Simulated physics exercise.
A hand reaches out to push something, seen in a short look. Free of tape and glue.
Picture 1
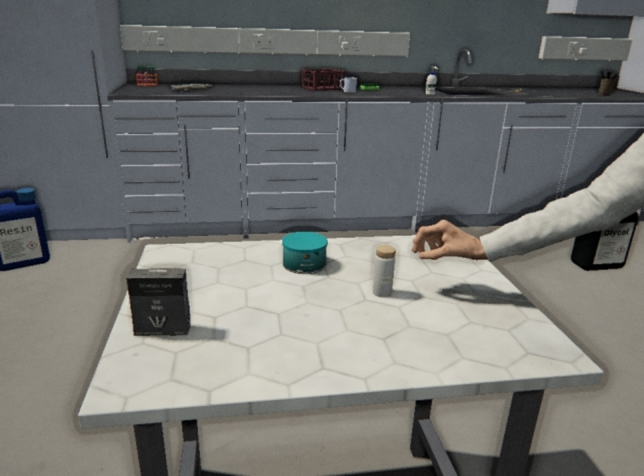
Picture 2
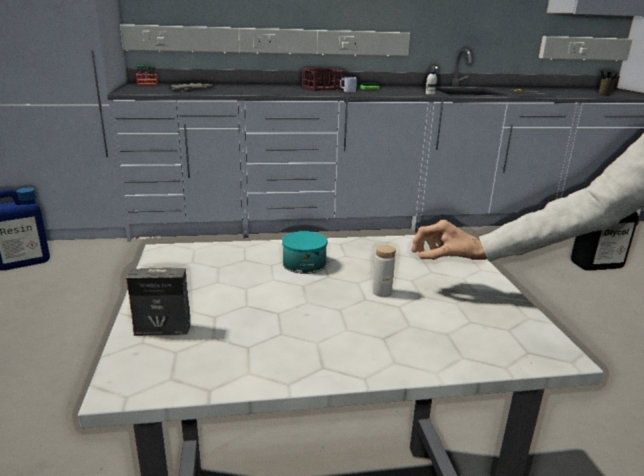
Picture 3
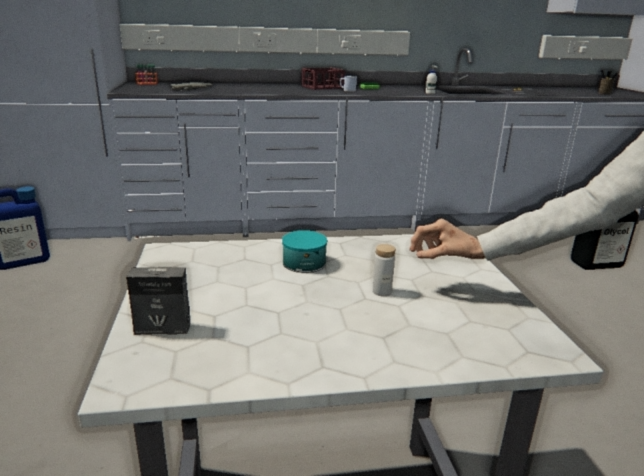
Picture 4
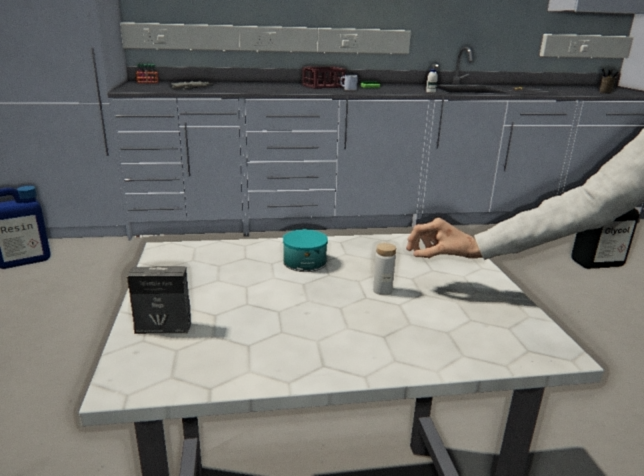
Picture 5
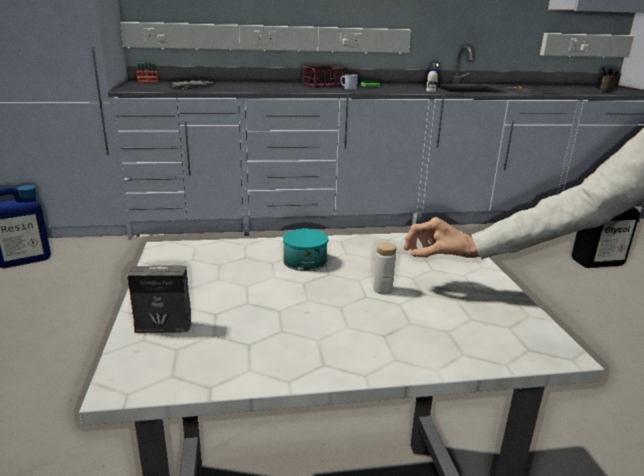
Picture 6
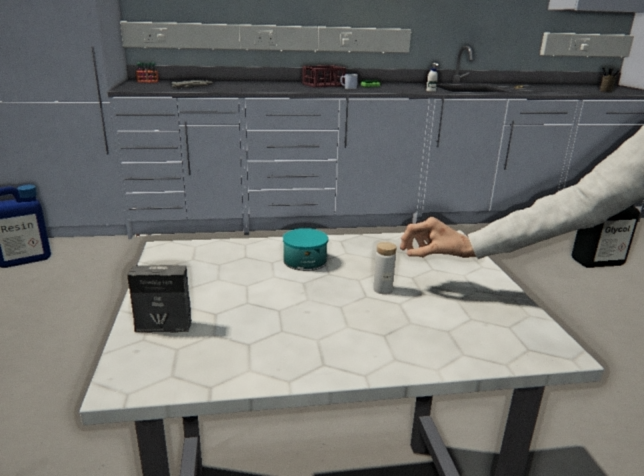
A hand in a pale sleeve inches slightly left near a small whitish shaker, while everything on the table stays in place and the view holds steady. The setting is a room with grey cabinets, a counter and a sink, seen from slightly above a table. On its white hexagon-tiled top sit a black box at left, a teal round container near the middle, and the brown-topped shaker to its right.
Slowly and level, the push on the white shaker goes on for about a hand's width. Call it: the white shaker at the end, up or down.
Down.
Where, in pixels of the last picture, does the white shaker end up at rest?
Around (348, 283).
Then, 0.60 s past the last view, white shaker rocked 32° from its first pose near (371, 267).
Then, 0.80 s past the last view, white shaker on its side near (348, 283).
Finally, down or leaning hard on the table, white shaker. Final places as the last picture's camera would see them, white shaker near (348, 283).
